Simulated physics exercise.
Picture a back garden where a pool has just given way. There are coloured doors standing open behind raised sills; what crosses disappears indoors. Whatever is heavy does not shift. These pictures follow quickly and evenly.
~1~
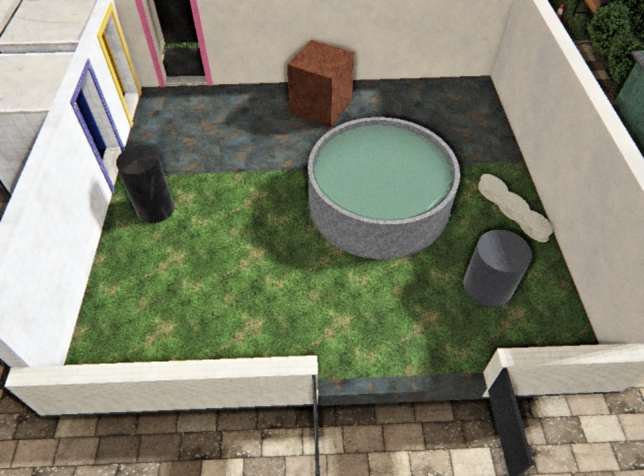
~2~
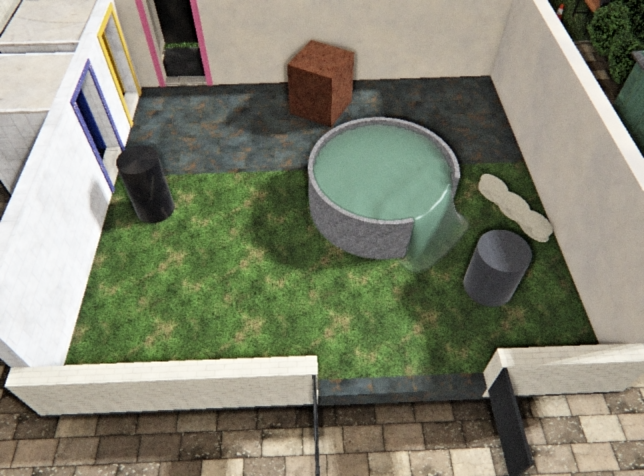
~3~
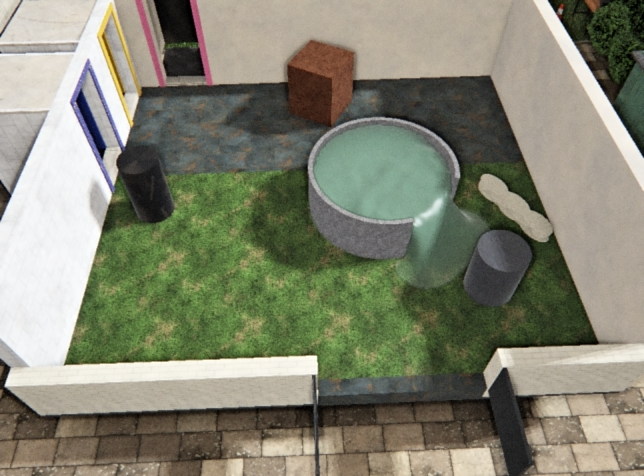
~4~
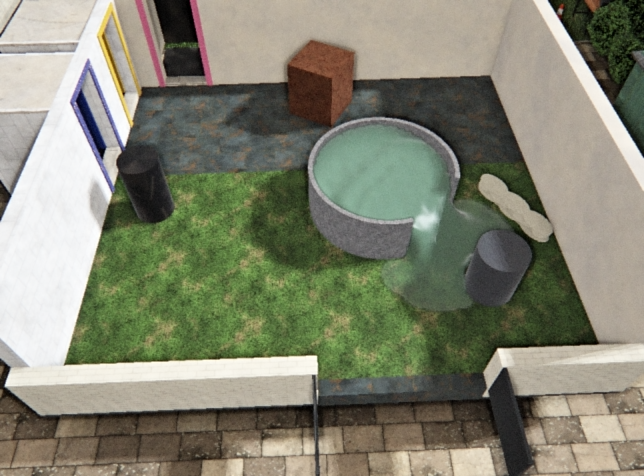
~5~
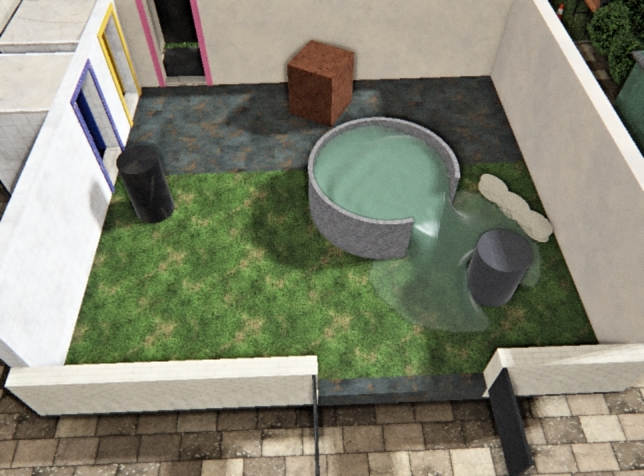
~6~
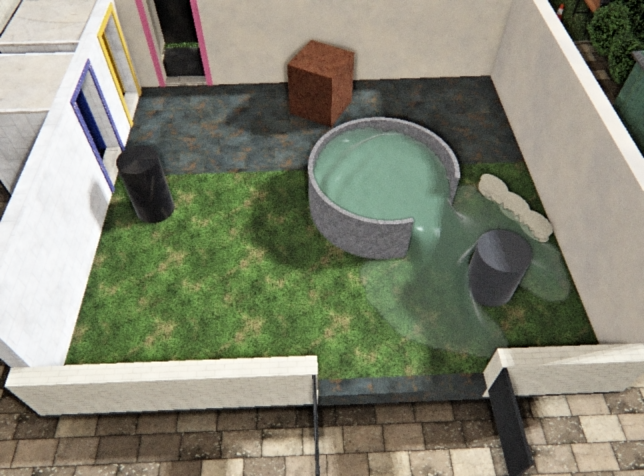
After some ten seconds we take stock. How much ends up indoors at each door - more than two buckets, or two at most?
Outcome: Most likely the yellow door will not exceed two buckets; most likely the blue door will not exceed two buckets; most likely the pink door will not exceed two buckets.
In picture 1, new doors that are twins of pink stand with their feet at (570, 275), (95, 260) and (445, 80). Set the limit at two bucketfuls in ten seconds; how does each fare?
Above, below, below.
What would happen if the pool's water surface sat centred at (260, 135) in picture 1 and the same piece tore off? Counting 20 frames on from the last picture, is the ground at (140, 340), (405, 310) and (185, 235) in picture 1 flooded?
In order, the three spots end up untouched, waterlogged and untouched.
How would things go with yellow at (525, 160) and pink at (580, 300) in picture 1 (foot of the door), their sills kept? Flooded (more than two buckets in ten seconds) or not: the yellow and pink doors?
The yellow one falls short, the pink one overshoots.
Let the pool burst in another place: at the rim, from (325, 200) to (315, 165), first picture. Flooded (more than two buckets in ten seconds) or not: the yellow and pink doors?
Outcome: Yellow door remains short; pink door overshoots.
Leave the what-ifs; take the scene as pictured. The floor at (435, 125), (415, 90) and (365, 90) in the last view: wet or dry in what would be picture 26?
Same order as asked: Drenched; dry as before; dry as before.
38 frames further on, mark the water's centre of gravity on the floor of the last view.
Near pixel (413, 242).
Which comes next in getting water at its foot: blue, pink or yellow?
Answer: The pink one.
A moment on, water covers 20 % of the floor; the yellow door not reached, the blue door not reached, the pink door not reached.
Next, water covers 25 % of the floor; the yellow door not reached, the blue door not reached, the pink door not reached.
Then, water covers 35 % of the floor; the yellow door not reached, the blue door not reached, the pink door not reached.
Later, water covers 60 % of the floor; the yellow door not reached, the blue door not reached, the pink door not reached.
In the end, water covers 80 % of the floor; the yellow door not reached, the blue door not reached, the pink door wet at the sill, nothing in.
